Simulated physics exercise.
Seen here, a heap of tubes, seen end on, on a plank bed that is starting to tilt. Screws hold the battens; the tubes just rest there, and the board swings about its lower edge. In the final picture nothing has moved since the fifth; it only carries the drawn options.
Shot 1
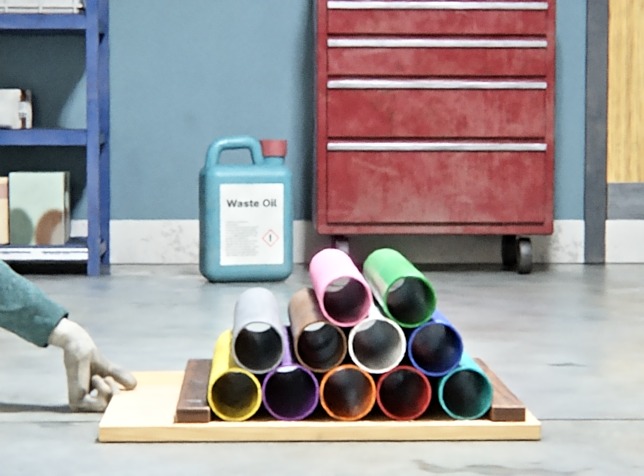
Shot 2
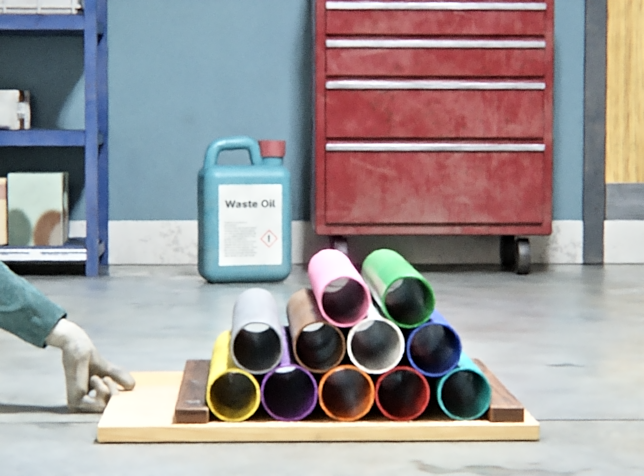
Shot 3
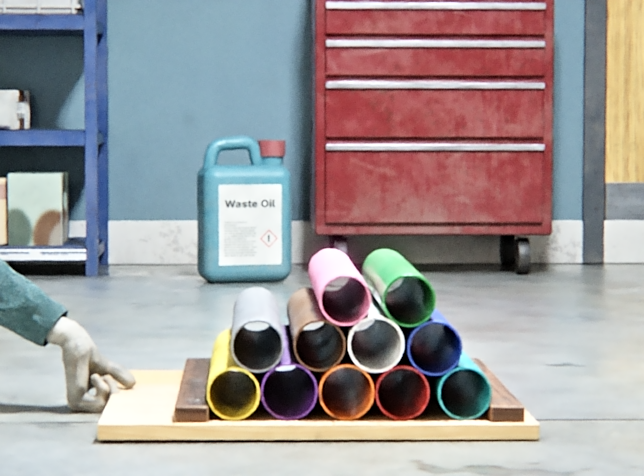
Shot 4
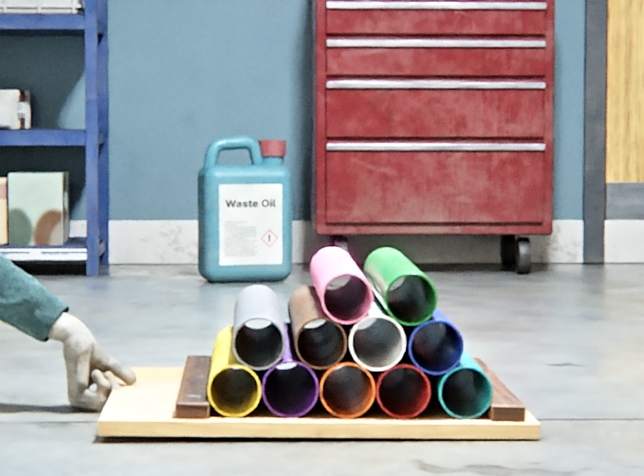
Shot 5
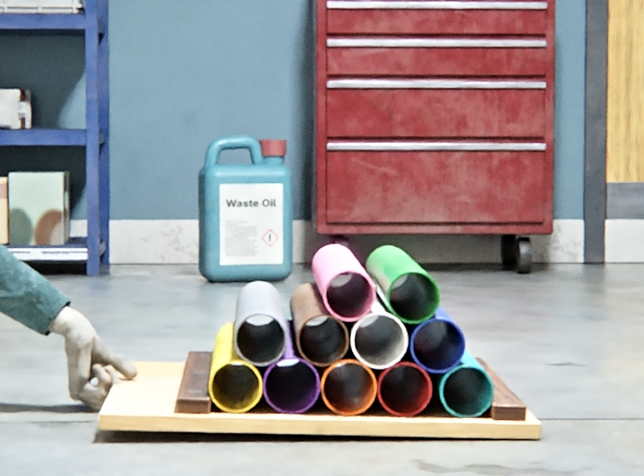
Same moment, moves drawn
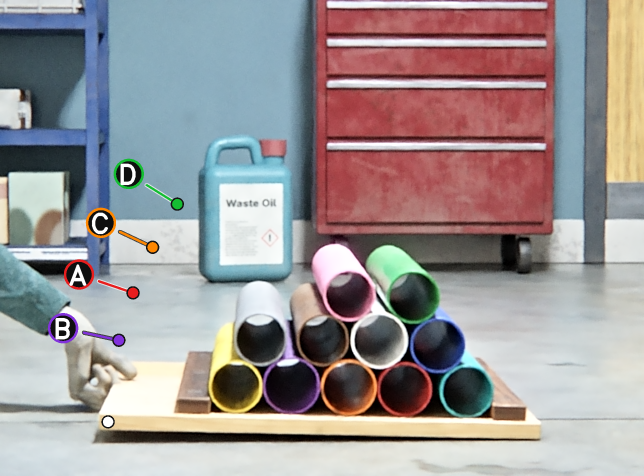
In a workshop, a gloved hand slightly raises the left end of a board stacked with colourful tubes.
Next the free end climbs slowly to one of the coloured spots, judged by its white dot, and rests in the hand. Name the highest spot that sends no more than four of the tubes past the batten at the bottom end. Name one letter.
C is the limit.
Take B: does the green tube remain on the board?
Yes, with B.
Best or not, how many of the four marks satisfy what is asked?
Three of the four.
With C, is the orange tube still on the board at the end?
Yes, with C.
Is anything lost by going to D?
Yes, at D.
On the marked copy, A at (133, 293); B at (119, 340); C at (153, 247); D at (177, 204); the white dot at (108, 422).
With C. Early on, board at 16°.
Further on, board at 26°.
At the end, board at 26°, two over the low batten (blue, green).
As for the rest, A none over the low batten; B none over the low batten; D five over the low batten.
